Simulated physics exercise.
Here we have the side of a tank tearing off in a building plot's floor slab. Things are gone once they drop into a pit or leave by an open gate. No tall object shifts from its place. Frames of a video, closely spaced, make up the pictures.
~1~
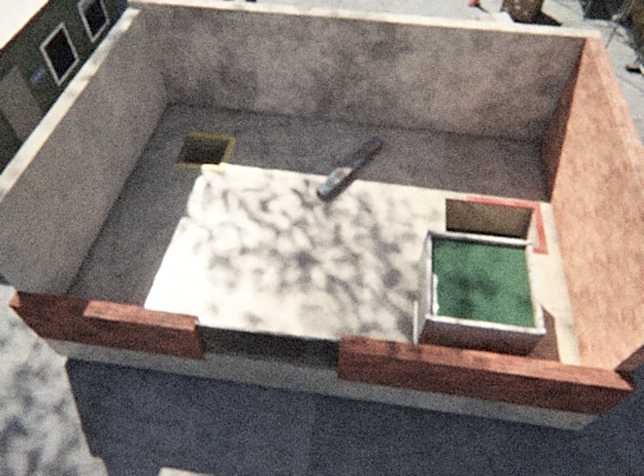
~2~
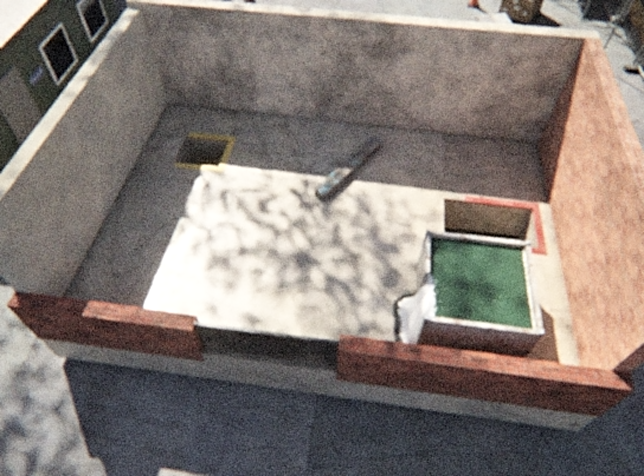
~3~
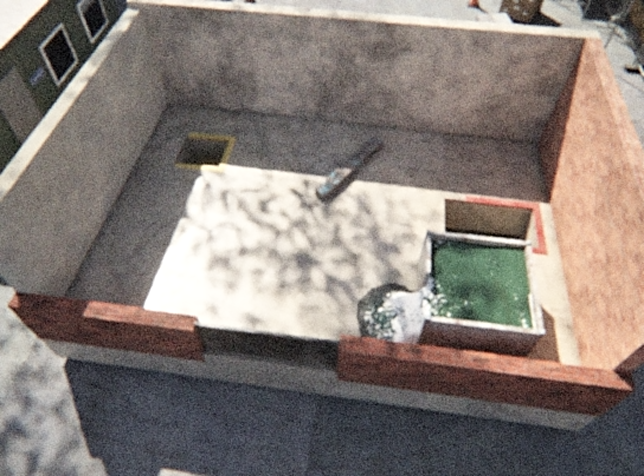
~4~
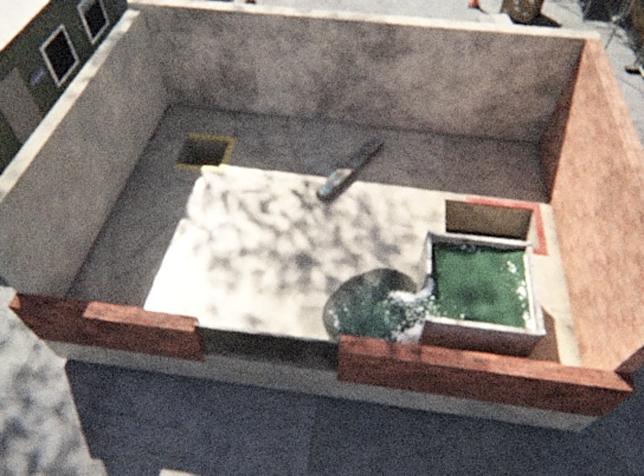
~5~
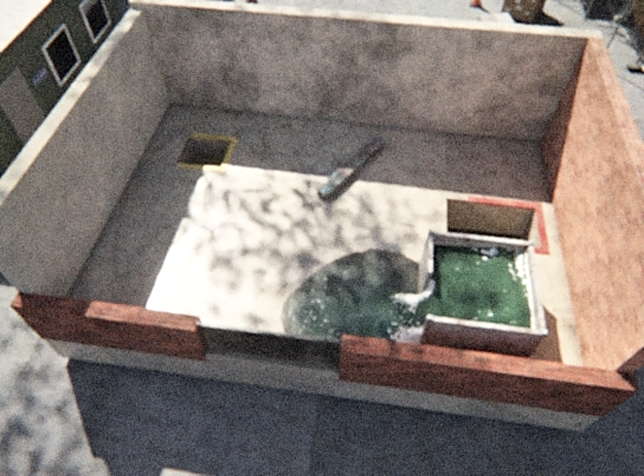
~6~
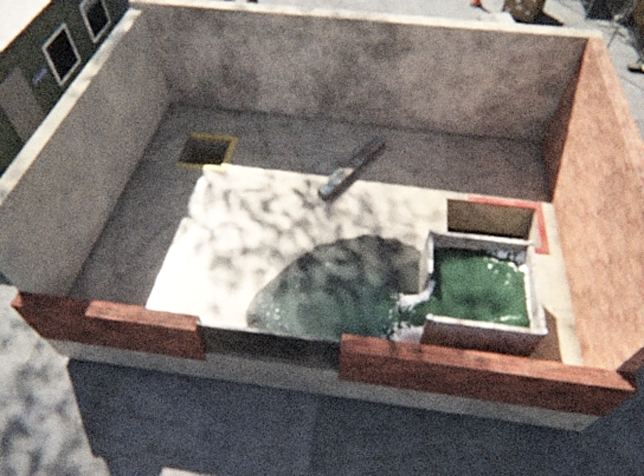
To begin with, an open tank of green water stands still on a walled floor slab, near a grey object lying on the floor. Then its left side tears open and foaming water pours out, and the dark green pool spreads leftward across the pale floor while the level in the tank drops.
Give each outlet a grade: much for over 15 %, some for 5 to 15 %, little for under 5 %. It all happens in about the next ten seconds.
Grades: Gate - little, yellow pit - much, red pit - little.
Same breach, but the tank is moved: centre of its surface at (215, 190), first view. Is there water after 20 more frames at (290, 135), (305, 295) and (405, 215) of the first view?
In sequence: Inundated, next inundated, then unflooded.
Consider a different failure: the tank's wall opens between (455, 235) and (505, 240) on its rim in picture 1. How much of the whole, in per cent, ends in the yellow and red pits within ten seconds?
Parts in a hundred: Yellow 0, red 75.
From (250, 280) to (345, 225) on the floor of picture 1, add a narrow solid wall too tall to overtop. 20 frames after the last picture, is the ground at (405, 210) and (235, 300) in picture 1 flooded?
Taking them in the order asked, the first is inundated and the second is inundated.
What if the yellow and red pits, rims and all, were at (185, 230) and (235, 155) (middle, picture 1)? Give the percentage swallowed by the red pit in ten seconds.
Share, red pit, approx.: 20 in a hundred.
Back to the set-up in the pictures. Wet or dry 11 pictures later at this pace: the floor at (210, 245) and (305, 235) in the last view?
One after the other: Waterlogged, waterlogged.
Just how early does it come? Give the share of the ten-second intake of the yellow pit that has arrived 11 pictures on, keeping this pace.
It should be near 0 percent of the ten-second total.
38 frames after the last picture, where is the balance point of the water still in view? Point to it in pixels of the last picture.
At roughly (265, 241).
A moment on, water covers 30 % of the floor; the gate 0 %, the yellow pit 0 %, the red pit 0 %.
Next, water covers 45 % of the floor; the gate 0 %, the yellow pit 0 %, the red pit 0 %.
Then, water covers 55 % of the floor; the gate 0 %, the yellow pit 2 %, the red pit 0 %.
Later, water covers 60 % of the floor; the gate 0 %, the yellow pit 15 %, the red pit 0 %.
In the end, water covers 80 % of the floor; the gate 0 %, the yellow pit 26 %, the red pit 1 %.
